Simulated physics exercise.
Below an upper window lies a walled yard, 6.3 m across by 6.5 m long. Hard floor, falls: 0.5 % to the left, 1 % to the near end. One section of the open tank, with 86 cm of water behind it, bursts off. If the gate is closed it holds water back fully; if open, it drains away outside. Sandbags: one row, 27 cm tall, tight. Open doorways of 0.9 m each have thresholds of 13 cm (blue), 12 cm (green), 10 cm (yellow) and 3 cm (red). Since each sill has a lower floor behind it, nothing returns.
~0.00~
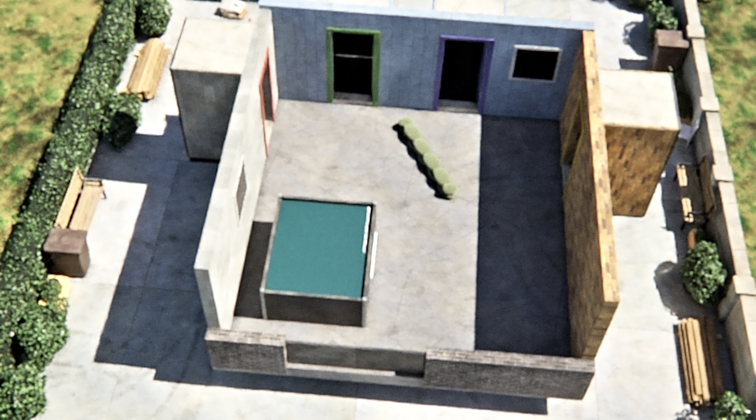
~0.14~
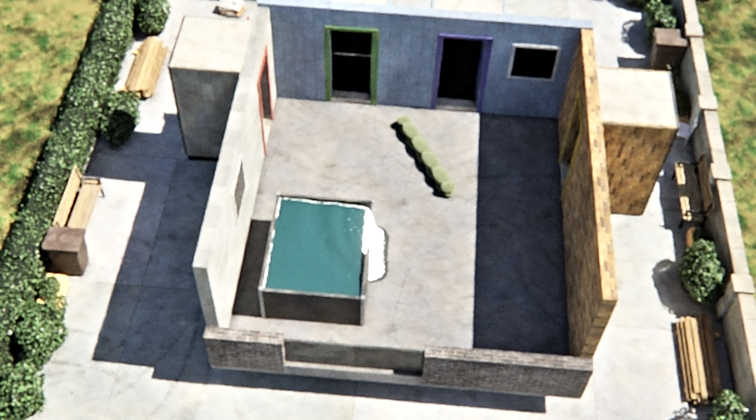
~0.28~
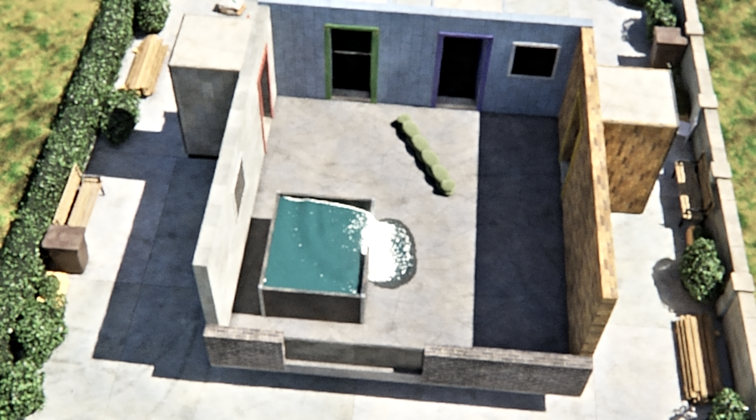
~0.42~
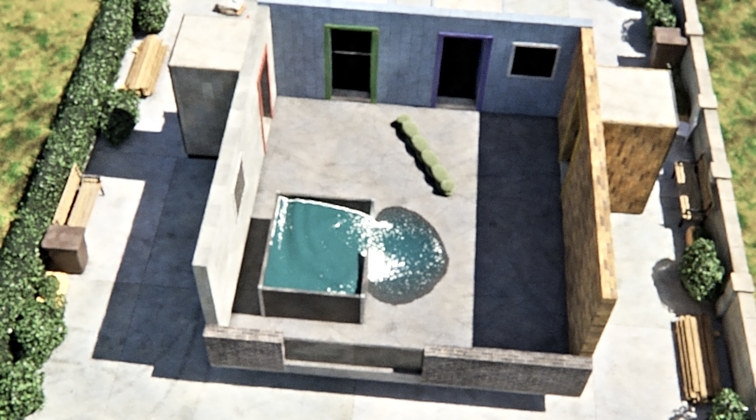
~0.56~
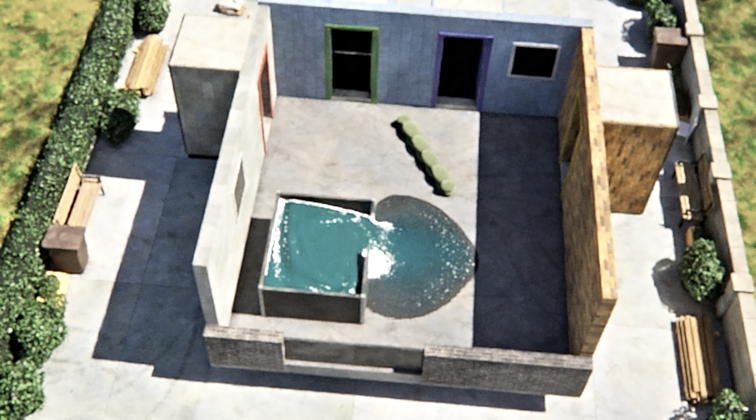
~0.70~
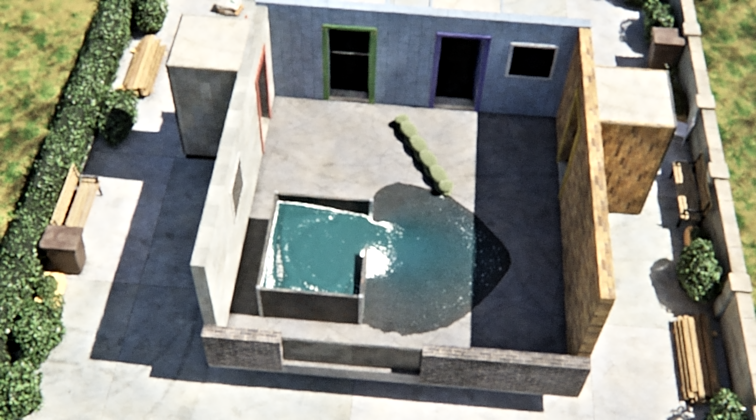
Water burst through the right side of a square open tank in a walled yard, splashing white at the gap, then fanned out rightward across the pale floor in a widening, rounded sheet.
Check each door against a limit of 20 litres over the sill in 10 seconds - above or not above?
One by one: At the blue door the limit will not be outstripped; at the green door the limit will not be outstripped; at the yellow door the limit will be outstripped; at the red door the limit will be outstripped.
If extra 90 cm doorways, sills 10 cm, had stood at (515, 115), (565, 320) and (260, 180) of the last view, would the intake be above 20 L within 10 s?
The first one exceeds it, the second one exceeds it, and the third one doesn't reach it.
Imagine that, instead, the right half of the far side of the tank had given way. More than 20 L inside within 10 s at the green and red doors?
Green beyond, red beyond.
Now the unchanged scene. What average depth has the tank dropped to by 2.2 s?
Some 44 cm on average.
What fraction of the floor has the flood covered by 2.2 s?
Near 50 per cent is wet.
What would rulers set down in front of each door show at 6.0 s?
In cm: Blue 8, green 4, yellow 11, red 8.
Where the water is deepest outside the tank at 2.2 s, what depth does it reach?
I'd say near 41 centimetres.
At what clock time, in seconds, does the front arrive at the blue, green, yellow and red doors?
Door times: Blue 3.2 s / green 2.8 s / yellow 1.6 s / red 4.0 s.
After 1.4 s water covers 40 % of the floor and is deepest (46 cm) near (371, 246); blue door not reached, green door not reached, yellow door not reached, red door not reached.
After 2.2 s water covers 50 % of the floor and is deepest (41 cm) near (566, 367); blue door not reached, green door not reached, yellow door 24 cm at the sill, 22 L in, red door not reached.
After 3.5 s water covers 60 % of the floor and is deepest (26 cm) near (555, 127); blue door 4 cm at the sill, 0 L in, green door 4 cm at the sill, 0 L in, yellow door 17 cm at the sill, 82 L in, red door not reached.
After 6.0 s water covers 80 % of the floor and is deepest (23 cm) near (223, 347); blue door 8 cm at the sill, 0 L in, green door 4 cm at the sill, 0 L in, yellow door 11 cm at the sill, 98 L in, red door 8 cm at the sill, 3 L in.
After 10.0 s water covers 95 % of the floor and is deepest (16 cm) near (223, 347); blue door 10 cm at the sill, 0 L in, green door 3 cm at the sill, 0 L in, yellow door 7 cm at the sill, 102 L in, red door 8 cm at the sill, 80 L in.
